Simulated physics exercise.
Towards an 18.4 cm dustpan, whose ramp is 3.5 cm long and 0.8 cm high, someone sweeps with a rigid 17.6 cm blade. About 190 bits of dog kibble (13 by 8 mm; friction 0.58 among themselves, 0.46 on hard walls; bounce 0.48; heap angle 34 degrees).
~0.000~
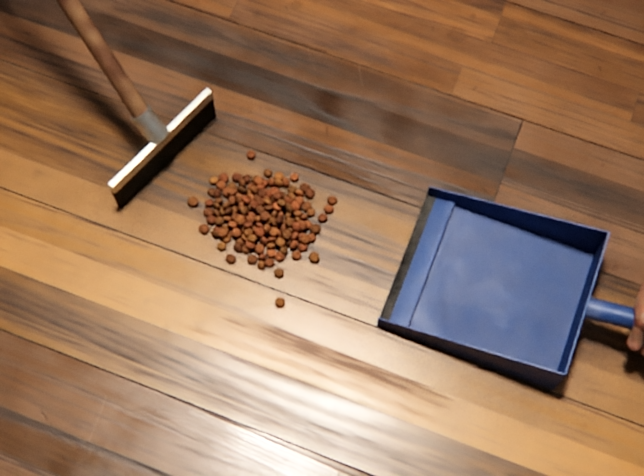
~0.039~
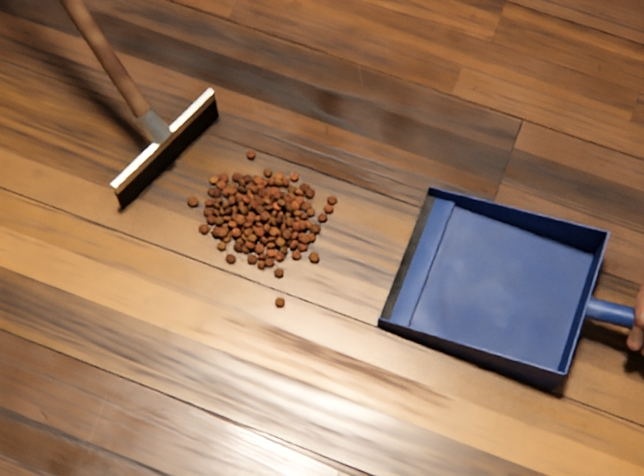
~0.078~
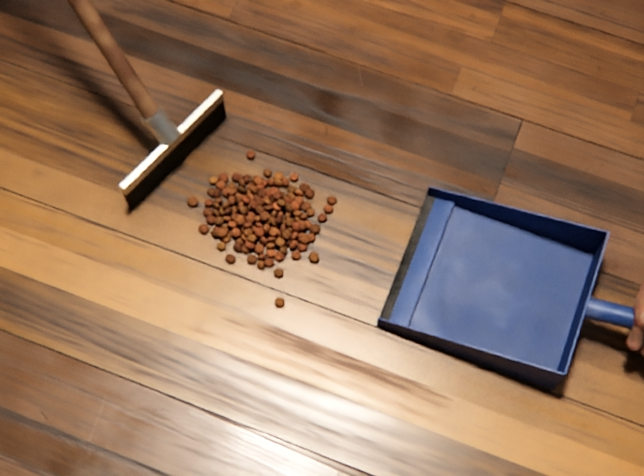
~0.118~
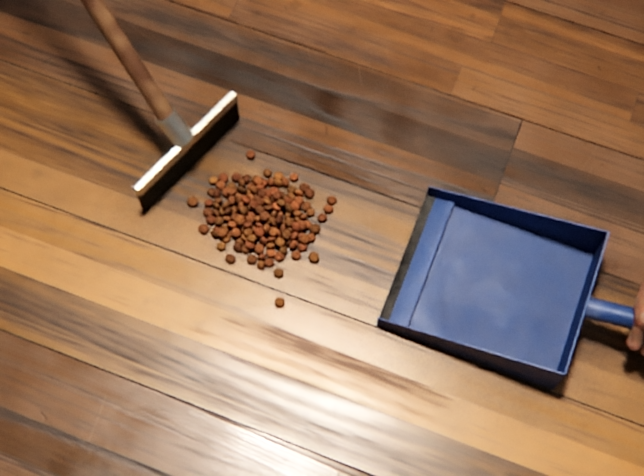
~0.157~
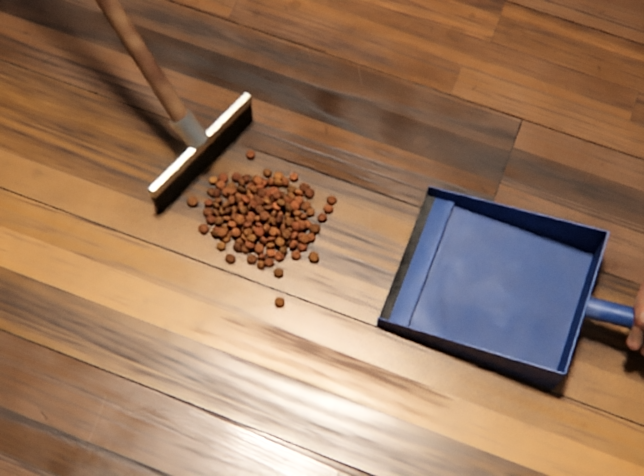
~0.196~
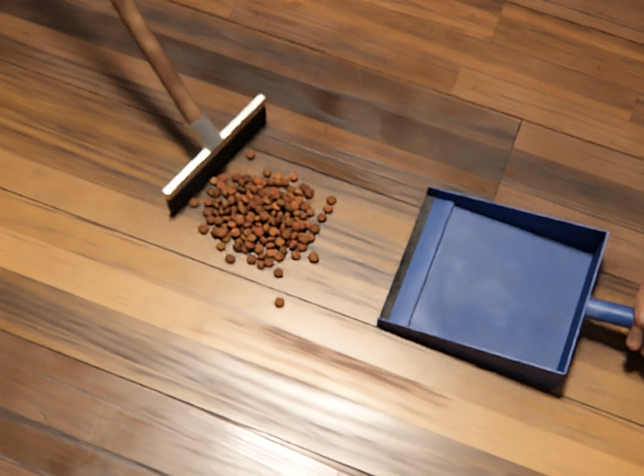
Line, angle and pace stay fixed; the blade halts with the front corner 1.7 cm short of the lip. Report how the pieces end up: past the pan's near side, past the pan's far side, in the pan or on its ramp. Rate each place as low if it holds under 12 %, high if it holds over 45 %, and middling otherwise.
Near side - low; far side - low; pan - low.
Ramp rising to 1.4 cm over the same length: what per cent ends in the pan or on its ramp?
It would be roughly 0 percent.
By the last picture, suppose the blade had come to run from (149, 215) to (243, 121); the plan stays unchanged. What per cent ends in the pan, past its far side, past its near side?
Pan 15 % / far 0 % / near 40 %.
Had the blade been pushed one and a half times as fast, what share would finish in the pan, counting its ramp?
Roughly 0 in a hundred.
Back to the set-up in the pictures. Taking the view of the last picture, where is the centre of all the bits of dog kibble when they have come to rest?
In the last view, approximately (334, 253).
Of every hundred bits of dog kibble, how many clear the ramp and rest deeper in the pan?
Roughly 0 per cent.
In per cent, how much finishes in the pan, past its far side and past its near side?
Tally in %: Near side 0; far side 0; pan 0.
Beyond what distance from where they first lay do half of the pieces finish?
Median shift: Approx. 8 cm.
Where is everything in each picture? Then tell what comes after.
The first frame shows blade from (114, 188) to (208, 96), moved 0.0 cm, 0 of the pieces shifted so far; middle of the pieces at (259, 213); pan at (503, 294).
The second frame shows blade from (117, 188) to (211, 96), moved 0.4 cm, 0 of the pieces shifted so far; middle of the pieces at (259, 213).
The third frame shows blade from (125, 189) to (219, 97), moved 1.4 cm, 0 of the pieces shifted so far; middle of the pieces at (258, 213).
The fourth frame shows blade from (139, 191) to (233, 99), moved 3.2 cm, 0 of the pieces shifted so far; middle of the pieces at (258, 213).
The fifth frame shows blade from (154, 193) to (247, 100), moved 5.0 cm, 0 of the pieces shifted so far; middle of the pieces at (258, 213).
The sixth frame shows blade from (168, 195) to (261, 102), moved 6.8 cm, 0 of the pieces shifted so far; middle of the pieces at (258, 213); pan at (503, 294). Its pace works out near 0.47 m/s, heading 14 degrees away from the viewer's side.
After 0.43 s, middle of the blade 15 cm from the lip; 0 % over the lip, far side 0 %, near side 0 %.
After 0.59 s, middle of the blade 8 cm from the lip; 0 % over the lip, far side 0 %, near side 0 %.
Then, at 0.87 s, middle of the blade 5 cm from the lip; 0 % over the lip, far side 0 %, near side 0 %.
By 1.2 s all is still; near side 0 %, far side 0 %, pan 0 %, in front of the lip or behind the blade 95 %.
